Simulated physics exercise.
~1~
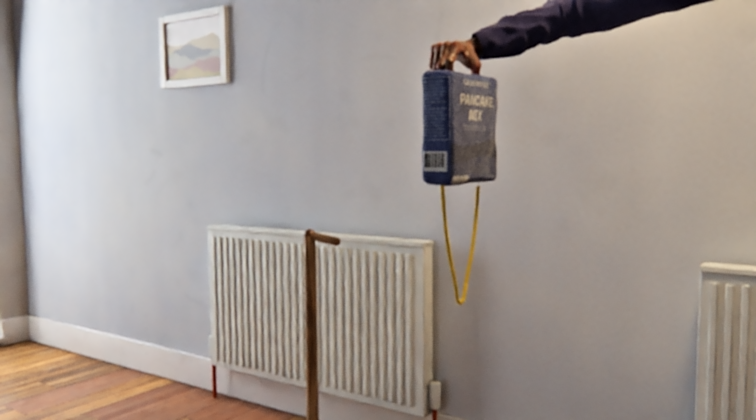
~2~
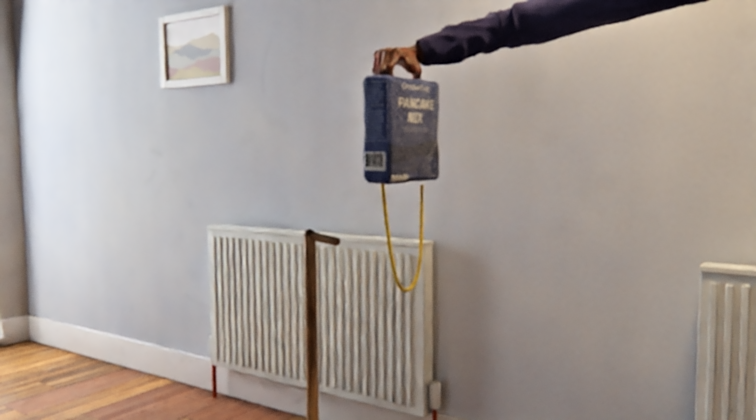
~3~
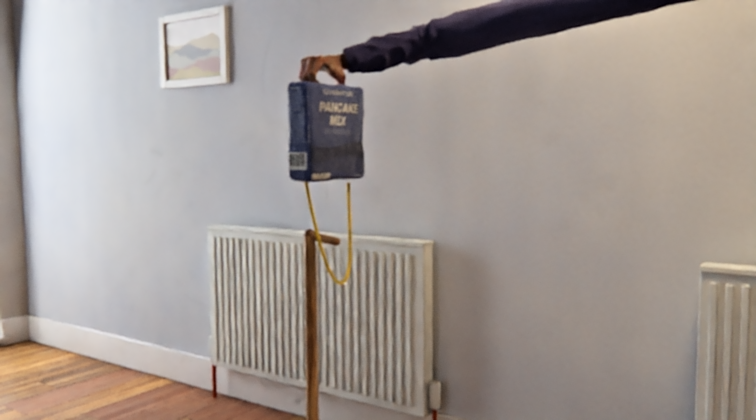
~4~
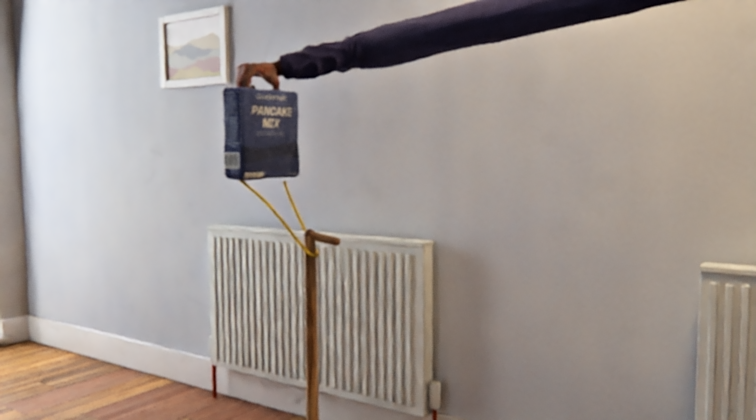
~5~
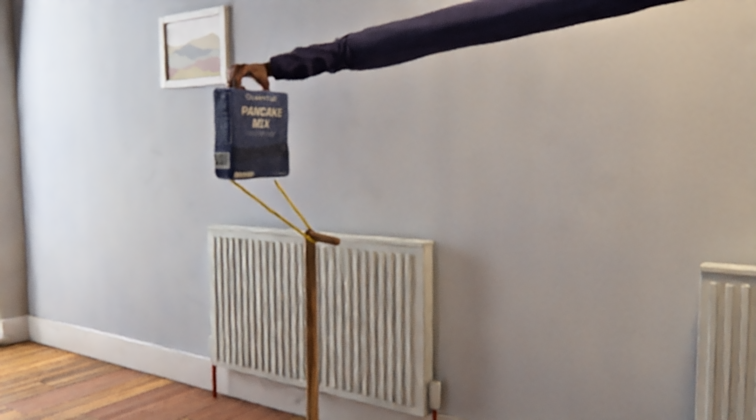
A dark blue bag labelled pancake mix, with a yellow loop hanging low beneath it, is held upright by a hand reaching in from the right in a room seen by a still camera. Below stands a brown post with a short sideways hook, before a white radiator on a pale grey wall with a small framed landscape. The hand carries the bag steadily left, and the loop nears the post. As the bag passes over the post, the loop catches at the hook and slants back. Finally the loop is pulled tight round the post, and the hand stops with the bag caught.
